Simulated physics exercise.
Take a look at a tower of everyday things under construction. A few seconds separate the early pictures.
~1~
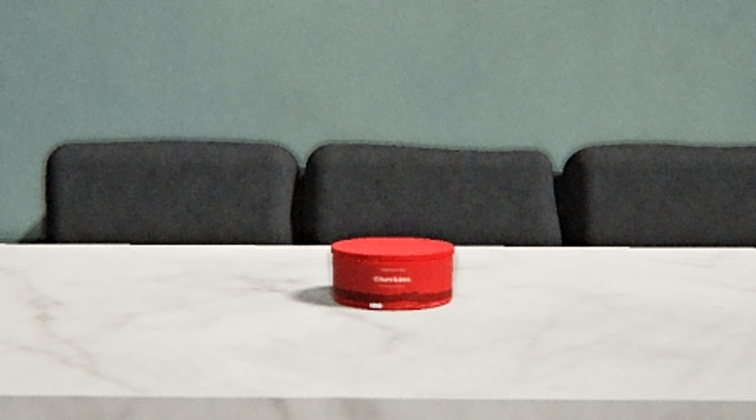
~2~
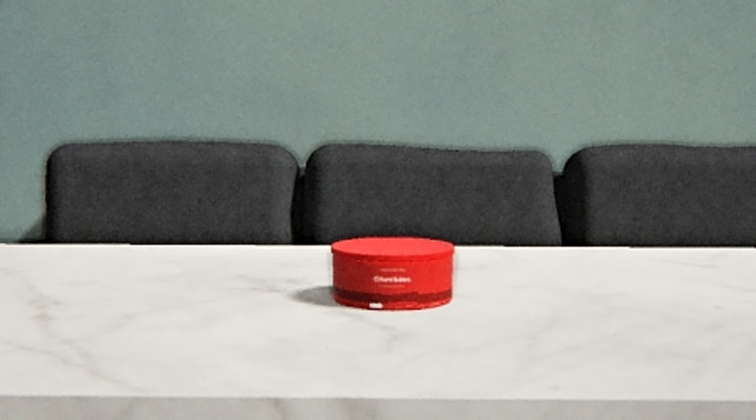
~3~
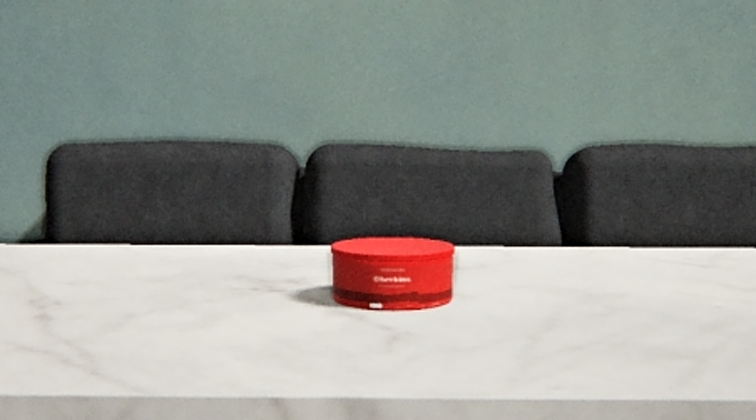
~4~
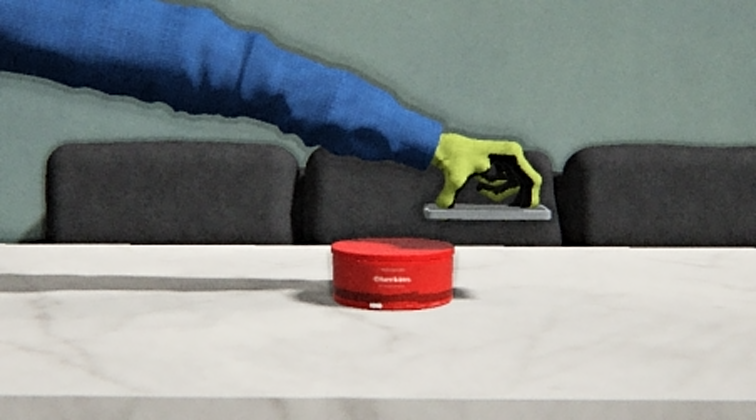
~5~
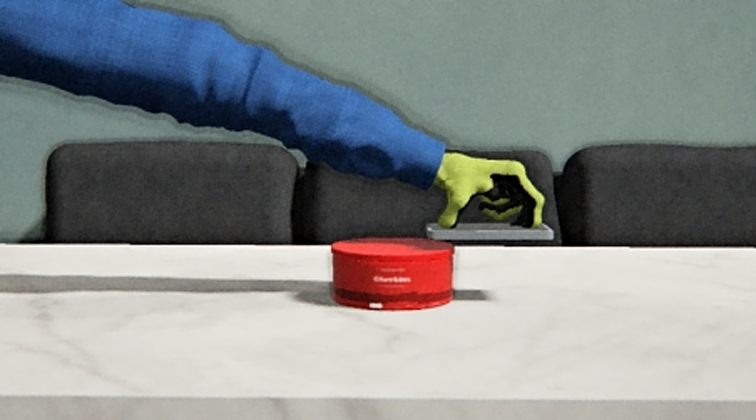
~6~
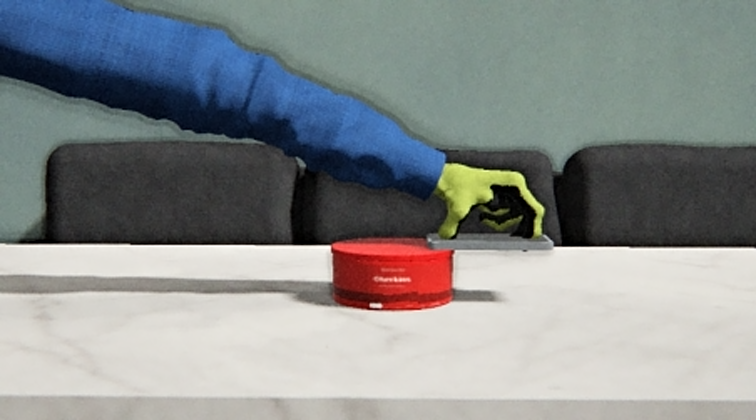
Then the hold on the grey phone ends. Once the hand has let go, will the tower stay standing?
No, I expect the pile not to stay intact.
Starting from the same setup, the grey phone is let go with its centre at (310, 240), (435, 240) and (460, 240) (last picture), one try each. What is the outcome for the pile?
Lab note - case 1: Collapse; case 2: No collapse; case 3: Collapse.
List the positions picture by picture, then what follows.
The last thing is not in view yet; red tub (393, 273), in the first frame.
The last thing is not in view yet; red tub (393, 273), in the second frame.
The last thing is not in view yet; red tub (393, 273), in the third frame.
Still above its spot; grey phone (485, 212); red tub (393, 273), in the fourth frame.
Still above its spot; grey phone (488, 231); red tub (393, 273), in the fifth frame.
In place under the hand; grey phone (488, 241); red tub (393, 273), in the sixth frame.
Then, 0.20 s after the last picture, grey phone tipped 33° from how it was near (487, 263).
Then, 1.20 s after the last picture, grey phone tipped 34° from how it was near (485, 263).
Then, 2.40 s after the last picture, grey phone tipped 33° from how it was near (488, 264).
At rest, left askew, grey phone; red tub in place. Seen from the same camera at the end, grey phone near (489, 264). The pile gives way.
